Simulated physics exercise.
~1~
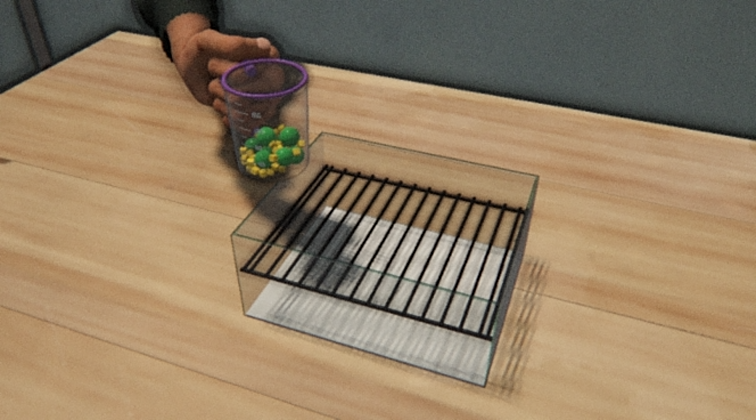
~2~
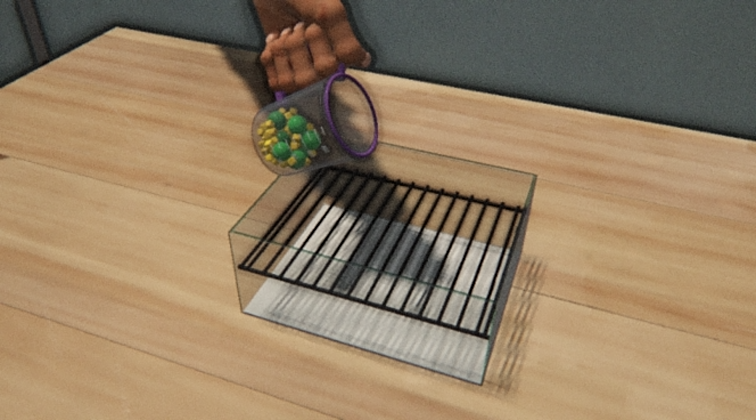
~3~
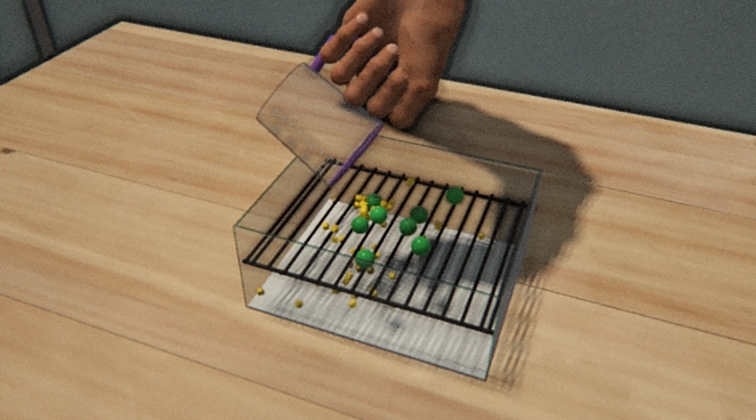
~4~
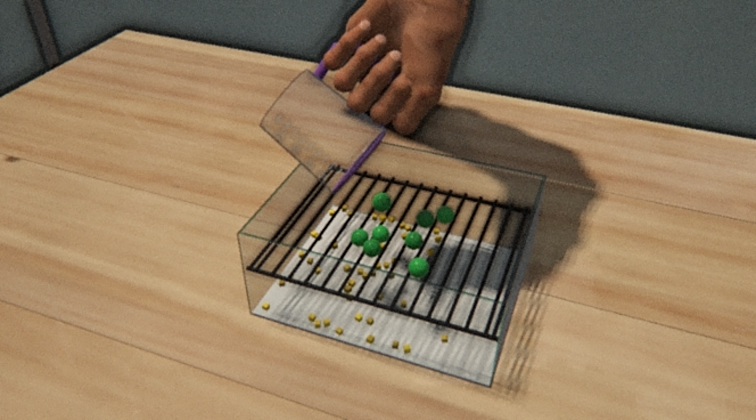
A hand tips a cup over a rack, holding green balls while yellow ones drop.
